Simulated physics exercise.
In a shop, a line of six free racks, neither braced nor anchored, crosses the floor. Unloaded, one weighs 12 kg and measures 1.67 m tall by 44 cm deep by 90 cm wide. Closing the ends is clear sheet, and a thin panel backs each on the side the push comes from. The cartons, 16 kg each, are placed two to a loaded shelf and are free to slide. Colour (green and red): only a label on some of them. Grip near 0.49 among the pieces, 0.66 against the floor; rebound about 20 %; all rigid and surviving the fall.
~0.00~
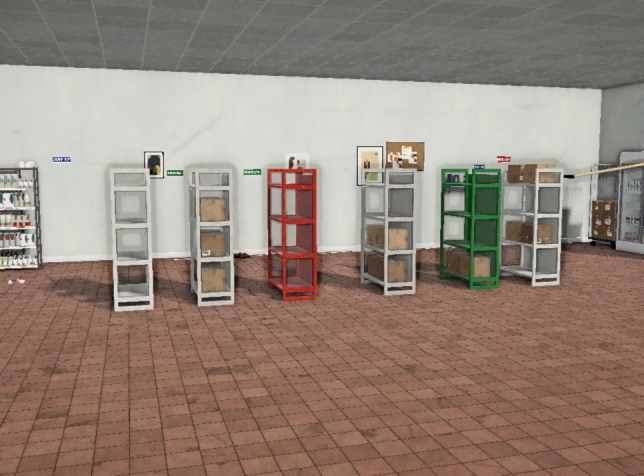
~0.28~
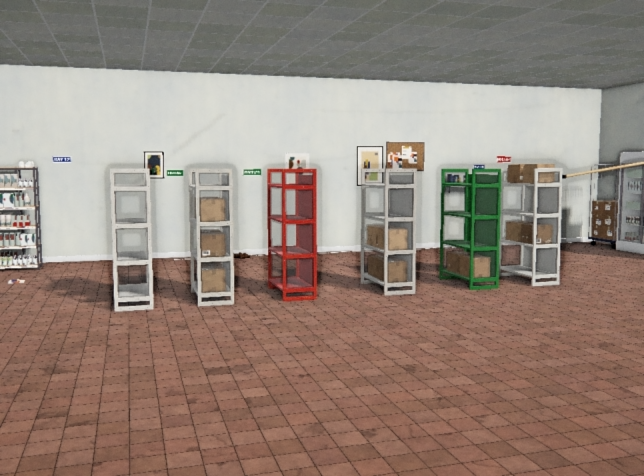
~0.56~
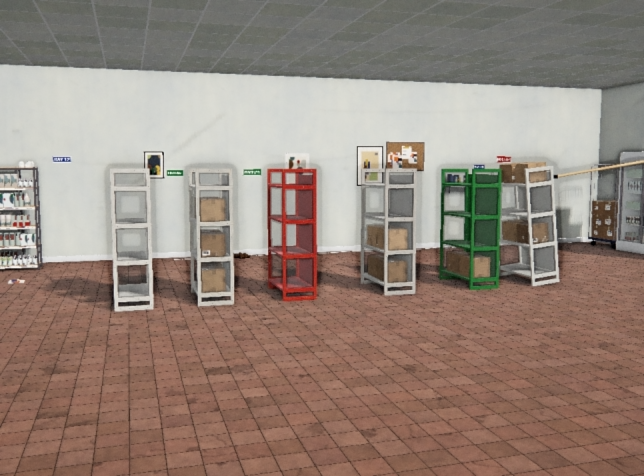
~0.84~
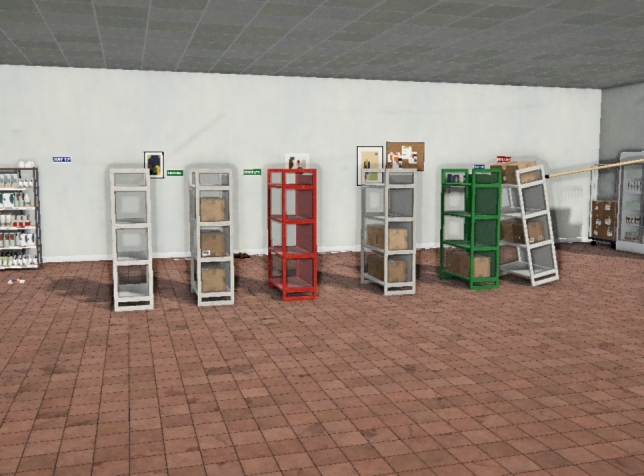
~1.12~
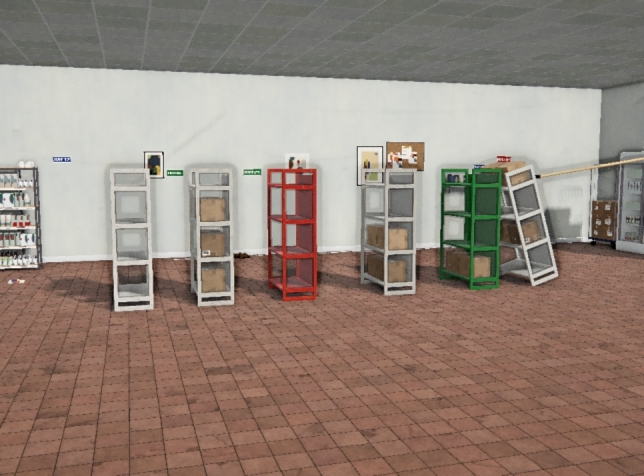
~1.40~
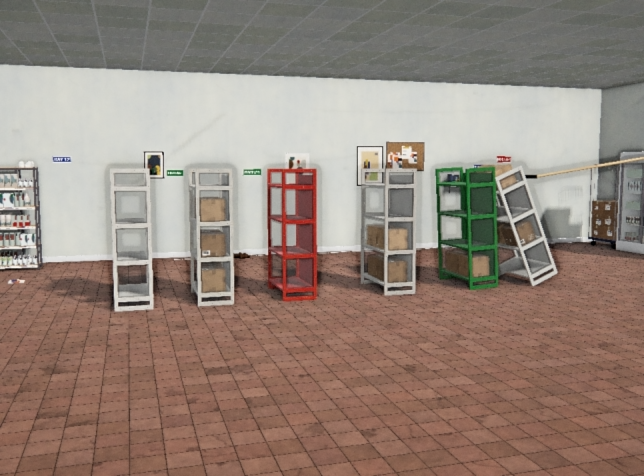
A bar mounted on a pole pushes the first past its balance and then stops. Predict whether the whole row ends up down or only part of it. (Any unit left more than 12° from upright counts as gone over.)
Only part of the row ends up down.
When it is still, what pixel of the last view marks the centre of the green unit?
Last frame, centre at roughly (417, 242).
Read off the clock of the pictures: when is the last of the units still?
Around 4.0 s.
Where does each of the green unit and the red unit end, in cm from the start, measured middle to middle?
Distance from start in cm - green 80, red 40.
Around 2.00 s, 4 cartons spilt or dropped; 1 of the 5 other units over; green unit tipped 33°.
Around 2.62 s, 4 cartons spilt or dropped; 2 of the 5 other units over; green unit tipped 58°; red unit tipped 10°.
Finally (4.3 s), 6 cartons spilt or dropped; 3 of the 5 other units over; green unit tipped 57°; red unit tipped 12°. Two left standing. Seen by the last camera, middles, green unit near (417, 242), red unit near (258, 231).
